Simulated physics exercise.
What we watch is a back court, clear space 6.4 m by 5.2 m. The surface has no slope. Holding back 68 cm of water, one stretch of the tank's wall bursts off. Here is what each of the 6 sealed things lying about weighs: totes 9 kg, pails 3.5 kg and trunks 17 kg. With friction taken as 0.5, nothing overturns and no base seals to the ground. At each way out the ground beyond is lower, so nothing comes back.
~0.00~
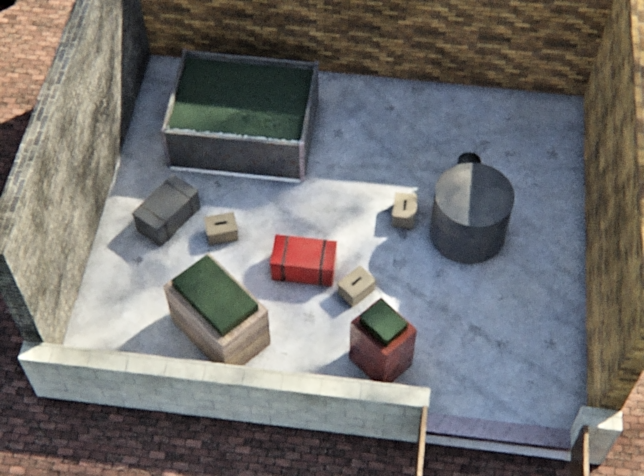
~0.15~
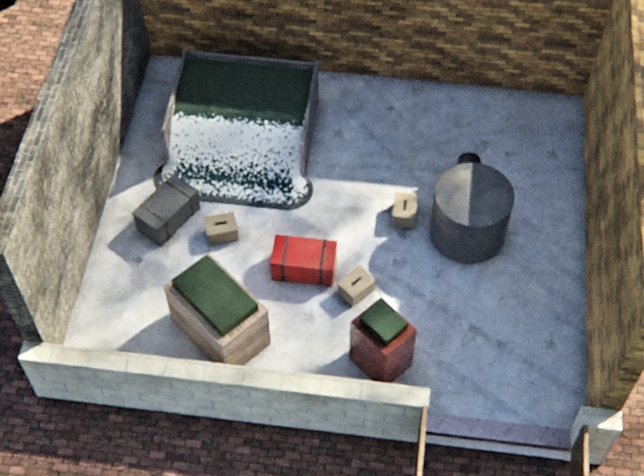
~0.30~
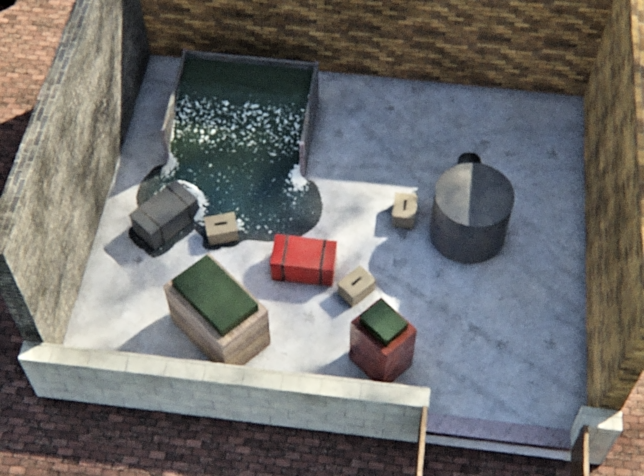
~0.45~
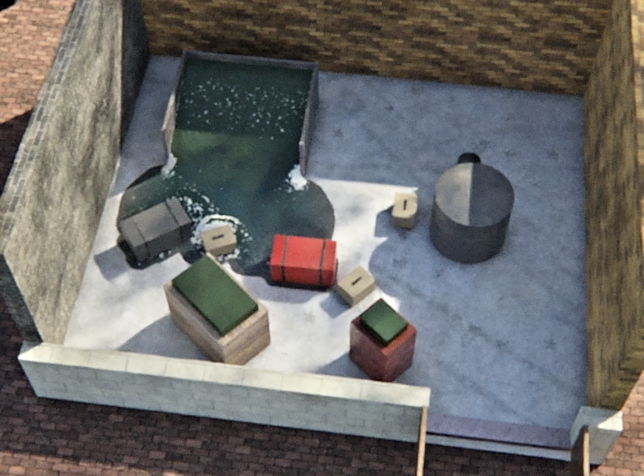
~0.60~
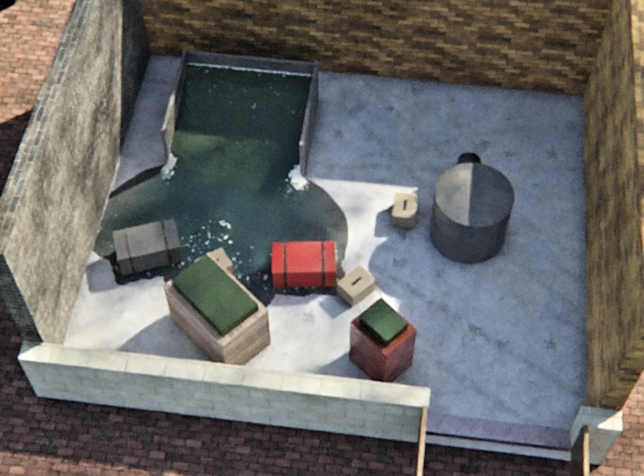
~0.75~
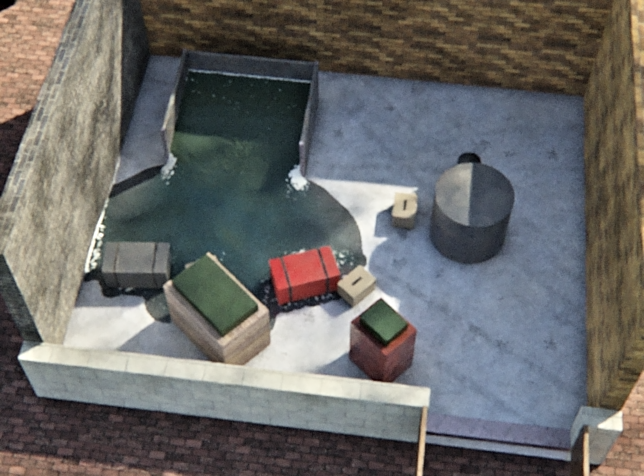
Dark green water bursts through the near side of a walled tank at the back left of a brick-and-stone court, seen from a fixed, high viewpoint. Grey and red trunks, small tan boxes and two green-topped crates stand in front, with a round grey tank at right. The spreading water pushes the grey trunk left and nearer, carries one tan box against the larger crate, then nudges and turns the red trunk.
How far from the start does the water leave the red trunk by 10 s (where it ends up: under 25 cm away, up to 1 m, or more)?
Beyond a metre.
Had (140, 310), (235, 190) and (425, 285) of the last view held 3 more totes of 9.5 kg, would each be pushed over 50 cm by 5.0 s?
First beyond, then beyond, then beyond.
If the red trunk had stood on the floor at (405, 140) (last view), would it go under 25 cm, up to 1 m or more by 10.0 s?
By that time it covers a moderate distance.
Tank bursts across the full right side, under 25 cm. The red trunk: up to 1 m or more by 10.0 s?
The answer: The red trunk slips a moderate way.
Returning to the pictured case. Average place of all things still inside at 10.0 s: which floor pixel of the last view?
Around (403, 182).
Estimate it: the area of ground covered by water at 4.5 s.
My estimate is roughly 23 m2.
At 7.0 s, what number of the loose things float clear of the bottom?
The count is 2.
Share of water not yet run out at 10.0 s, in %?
Somewhere near 92 percent, give or take.
After 2.0 s the red trunk is near (332, 345), 1.4 m from its start, afloat; 0 of 6 are out; 3 afloat.
After 4.5 s the red trunk is near (315, 268), 0.3 m from its start, afloat; 0 of 6 are out; 3 afloat.
After 7.0 s the red trunk is near (443, 165), 2.3 m from its start, aground; 0 of 6 are out; 2 afloat.
After 10.0 s the red trunk is near (554, 135), 3.9 m from its start, afloat; 0 of 6 are out; 3 afloat.
